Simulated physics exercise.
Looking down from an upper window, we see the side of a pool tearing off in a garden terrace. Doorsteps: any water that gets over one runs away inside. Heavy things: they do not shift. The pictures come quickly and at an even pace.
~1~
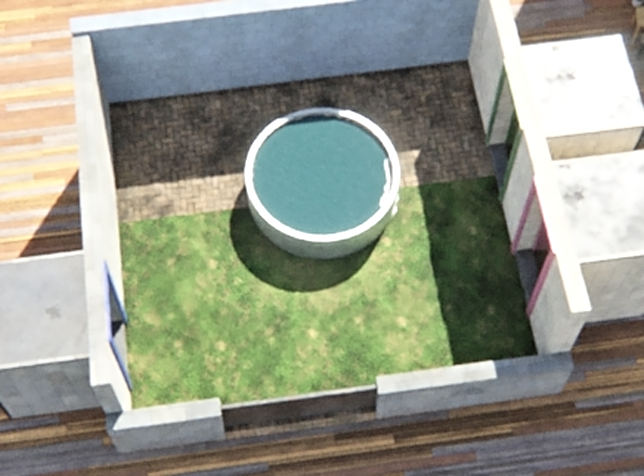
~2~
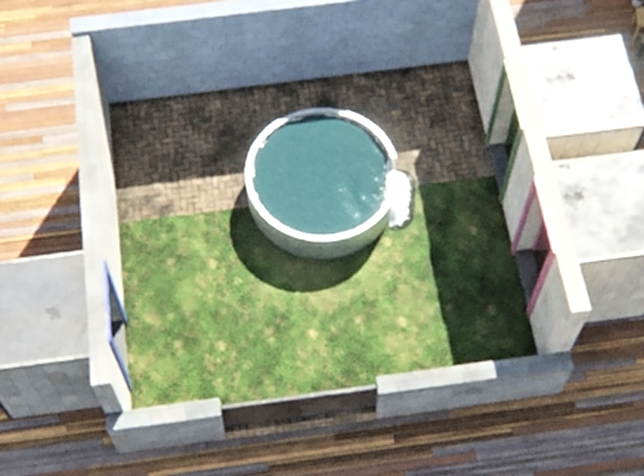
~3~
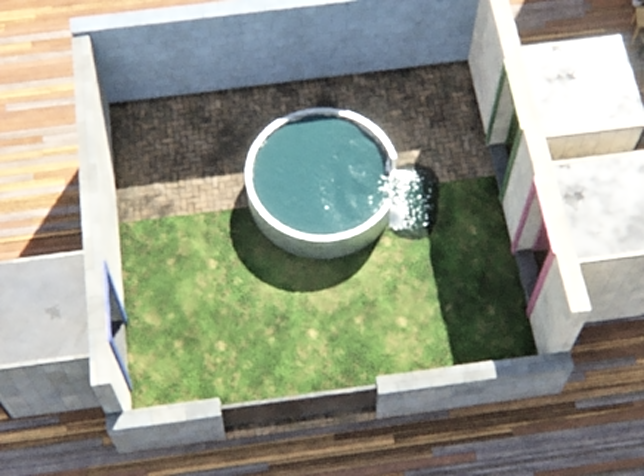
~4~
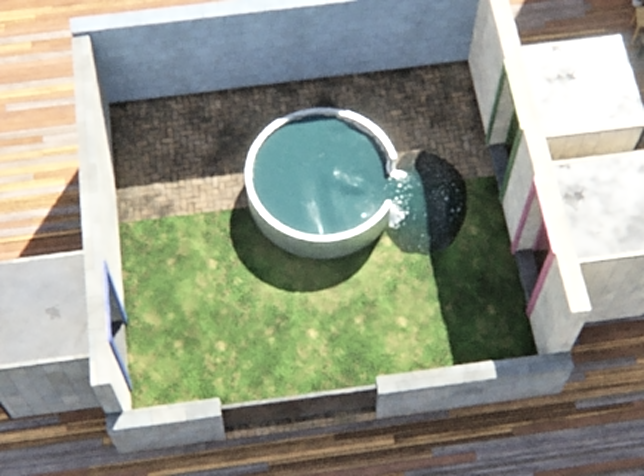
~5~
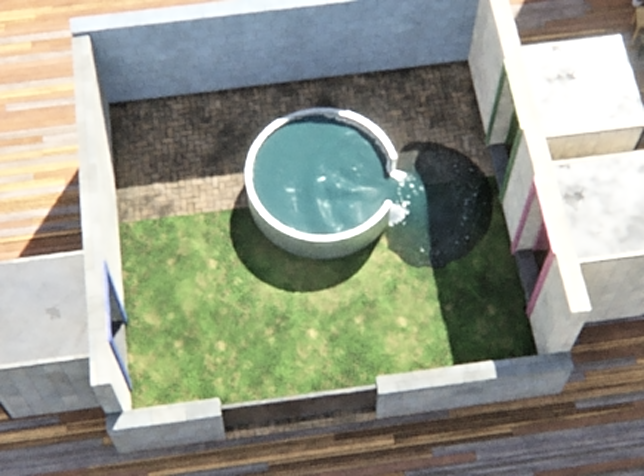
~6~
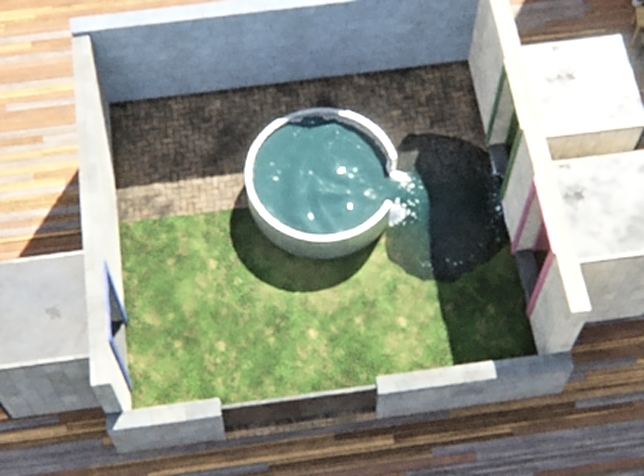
The clip opens on a round tank of still water standing in a walled garden terrace of grass and paving. Its right side tears open and white water pours out through the gap, then a dark wet patch spreads right across the ground to the wall while the tank's surface ripples.
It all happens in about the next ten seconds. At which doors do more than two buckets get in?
As I see it, the pink door will get two buckets at most, the green door will get more than two buckets, the blue door will get two buckets at most.
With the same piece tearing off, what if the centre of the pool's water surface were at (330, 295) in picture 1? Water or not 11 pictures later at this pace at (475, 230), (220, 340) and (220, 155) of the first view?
Result: Inundated; spared; spared.
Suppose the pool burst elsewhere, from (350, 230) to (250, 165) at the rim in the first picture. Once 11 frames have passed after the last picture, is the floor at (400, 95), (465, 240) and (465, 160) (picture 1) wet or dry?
Respectively: Parched, parched and parched.
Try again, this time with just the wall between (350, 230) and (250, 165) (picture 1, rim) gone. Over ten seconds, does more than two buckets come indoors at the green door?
As for the green door, it stays below the mark.
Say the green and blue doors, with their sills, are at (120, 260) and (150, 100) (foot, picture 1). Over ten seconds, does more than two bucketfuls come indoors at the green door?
Well, the green door remains short of it.
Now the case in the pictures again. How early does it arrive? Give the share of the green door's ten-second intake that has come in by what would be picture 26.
Share at that point: Roughly 70 %.
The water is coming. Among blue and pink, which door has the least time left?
That's the pink-painted one.
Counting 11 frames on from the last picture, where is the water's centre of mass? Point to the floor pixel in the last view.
Centre of mass: Roughly (363, 203).
A moment on, water covers 15 % of the floor; the pink door wet at the sill, nothing in, the green door over two buckets in, the blue door not reached.
Next, water covers 25 % of the floor; the pink door wet at the sill, nothing in, the green door far over two buckets in, the blue door not reached.
Then, water covers 35 % of the floor; the pink door wet at the sill, nothing in, the green door far over two buckets in, the blue door not reached.
Later, water covers 60 % of the floor; the pink door wet at the sill, nothing in, the green door far over two buckets in, the blue door not reached.
In the end, water covers 95 % of the floor; the pink door wet at the sill, nothing in, the green door far over two buckets in, the blue door wet at the sill, nothing in.
